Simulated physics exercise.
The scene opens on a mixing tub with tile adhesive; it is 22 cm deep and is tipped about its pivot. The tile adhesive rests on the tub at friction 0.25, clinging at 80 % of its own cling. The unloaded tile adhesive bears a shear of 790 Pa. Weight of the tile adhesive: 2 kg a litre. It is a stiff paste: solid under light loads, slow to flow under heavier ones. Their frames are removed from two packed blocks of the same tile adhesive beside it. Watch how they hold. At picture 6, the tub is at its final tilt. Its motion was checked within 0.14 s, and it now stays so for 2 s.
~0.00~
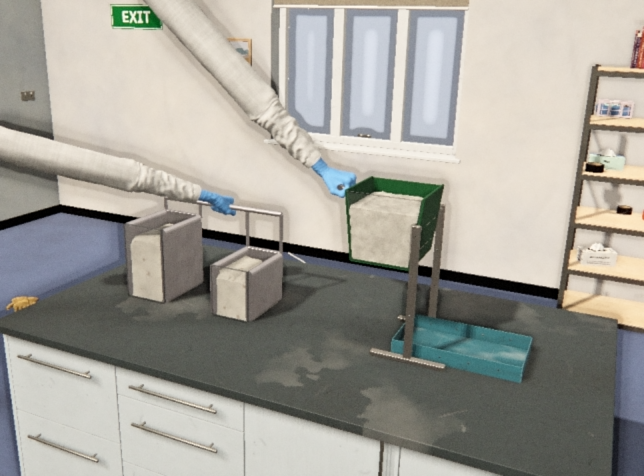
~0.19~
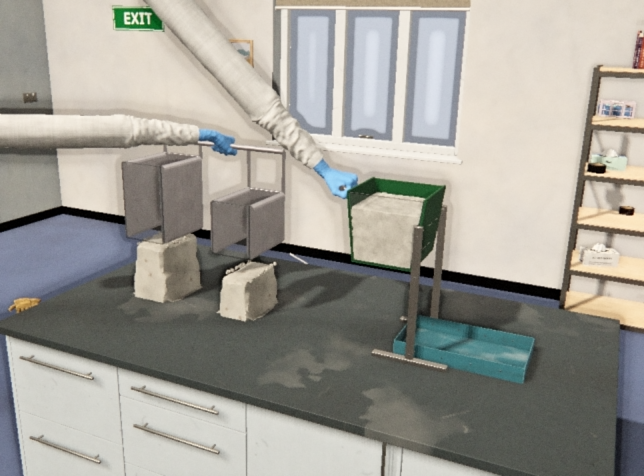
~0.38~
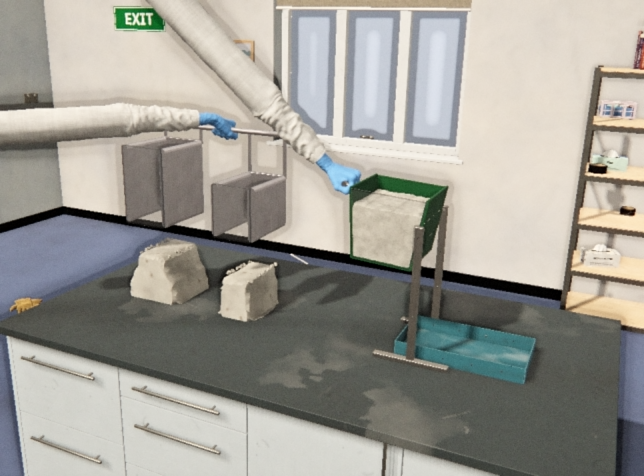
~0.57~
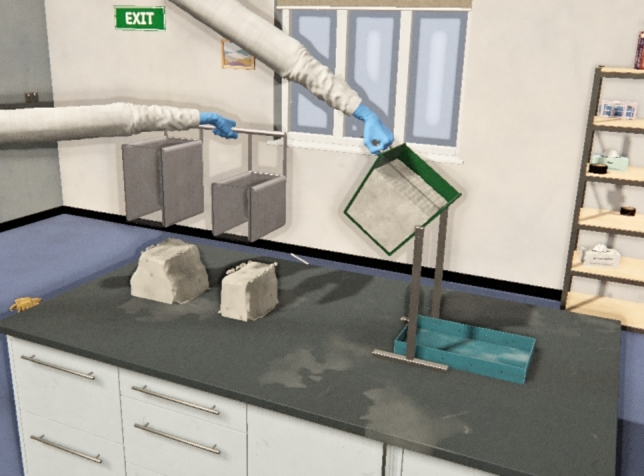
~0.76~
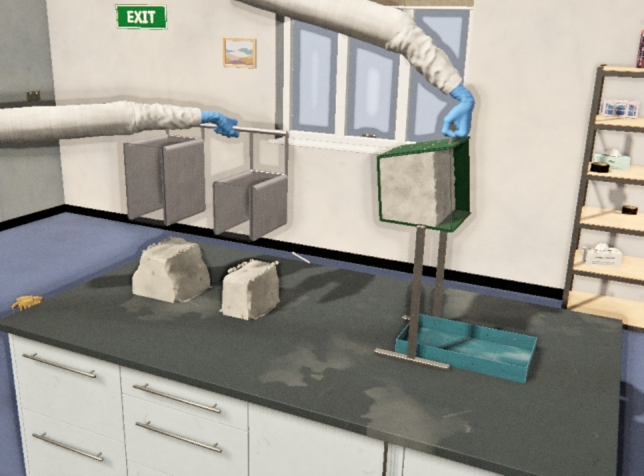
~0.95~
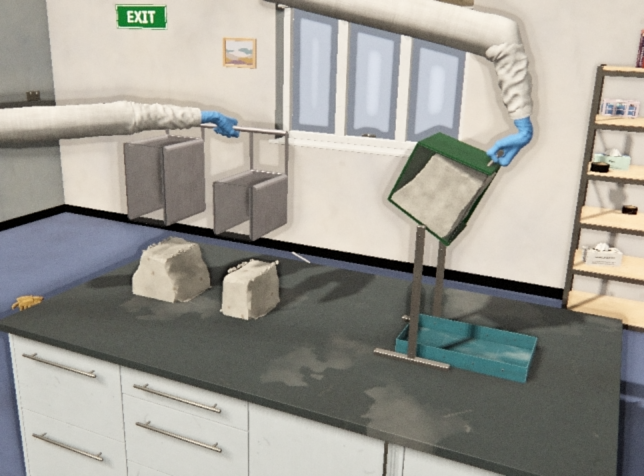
The clip opens with one gloved arm lifting two grey casings off pale blocks on a dark counter, the left block sagging slightly while the right keeps its height. A second gloved arm then swings a green tub clockwise on its stand, well past its side, the pale material still inside.
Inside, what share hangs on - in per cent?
I would say around 4 per cent.
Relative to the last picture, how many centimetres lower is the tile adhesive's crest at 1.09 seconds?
Roughly 11 cm.
After 1.09 s, the tub is at 114 degrees and holds 53 %.
After 1.26 s, the tub is at 114 degrees and holds 6 %.
After 1.43 s, the tub is at 114 degrees and holds 4 %.
After 1.60 s, the tub is at 114 degrees and holds 4 %.
After 2.95 s, the tub is at 114 degrees and holds 4 %.
